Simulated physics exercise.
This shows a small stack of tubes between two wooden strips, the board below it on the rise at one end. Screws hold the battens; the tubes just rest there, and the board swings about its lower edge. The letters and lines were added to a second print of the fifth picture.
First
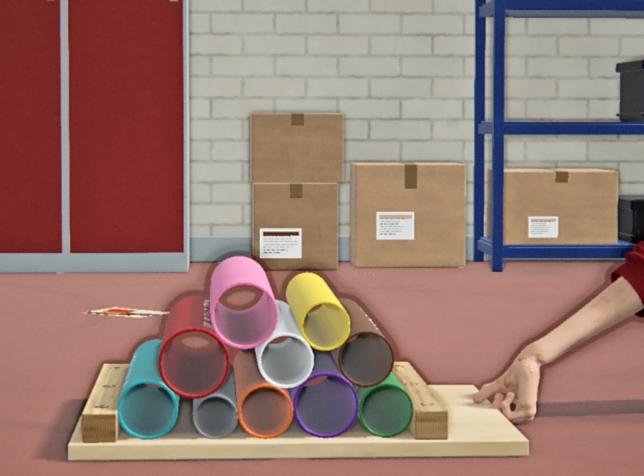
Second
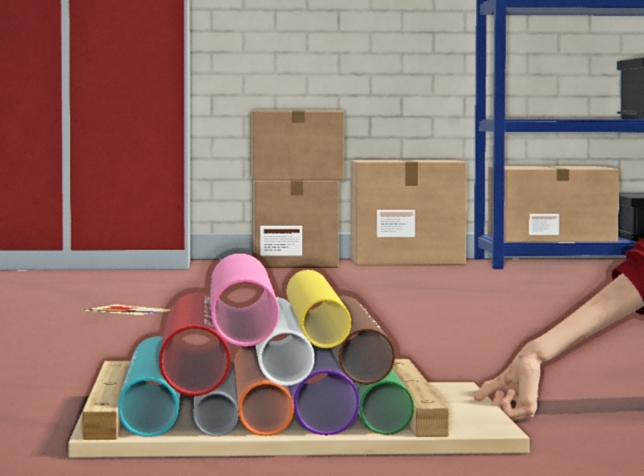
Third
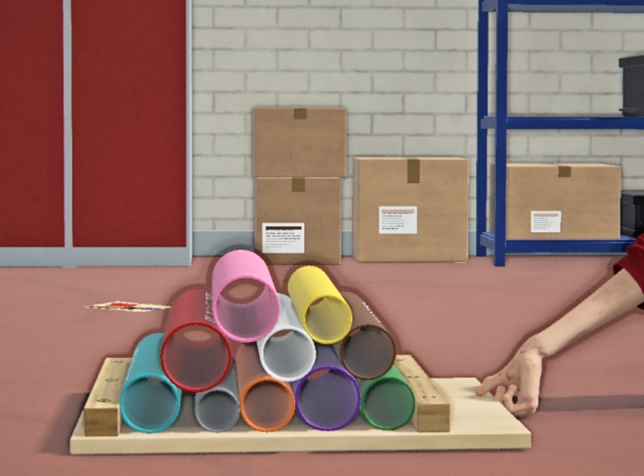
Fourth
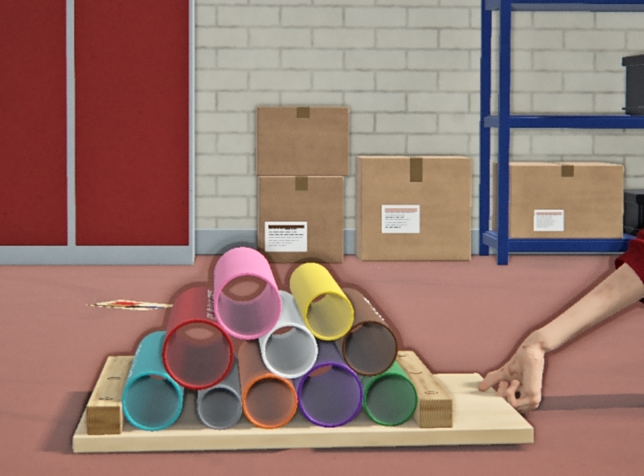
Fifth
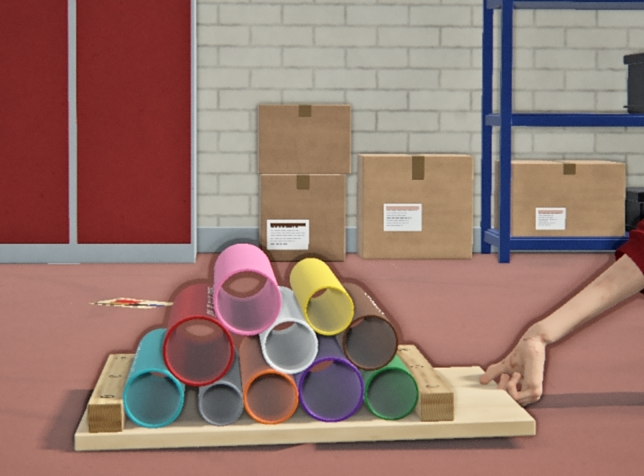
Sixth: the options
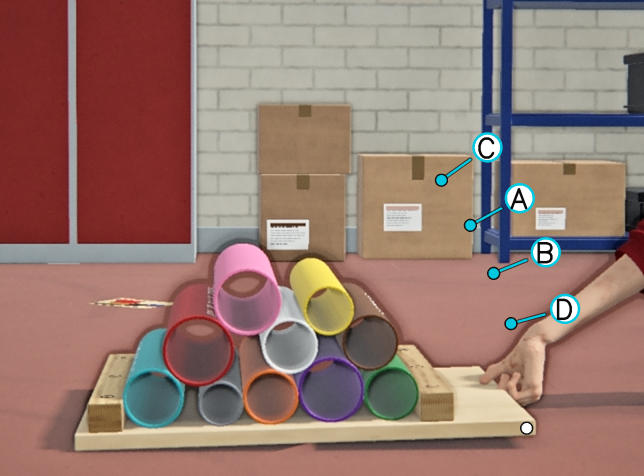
The footage shows colourful tubes stacked between two wooden strips on a pale board, with a hand at its right end. The view drifts very slightly, while the hand, board and tubes show almost no movement relative to one another.
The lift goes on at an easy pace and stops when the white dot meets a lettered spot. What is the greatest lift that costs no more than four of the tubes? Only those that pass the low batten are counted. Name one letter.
It can be raised to C.
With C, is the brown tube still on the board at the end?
The brown tube: Yes.
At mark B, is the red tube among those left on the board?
Yes, with B.
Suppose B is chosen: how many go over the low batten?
The count is none.
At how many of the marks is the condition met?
Four of them.
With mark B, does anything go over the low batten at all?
No.
On the marked copy, A at (471, 225); B at (494, 273); C at (441, 180); D at (511, 324); the white dot at (527, 428).
Following C. Soon after the start, board at 20°.
Later, board at 36°.
In the end, board at 36°, four over the low batten (white, red, pink, yellow).
As for the rest, A one over the low batten (pink); B none over the low batten; D none over the low batten.
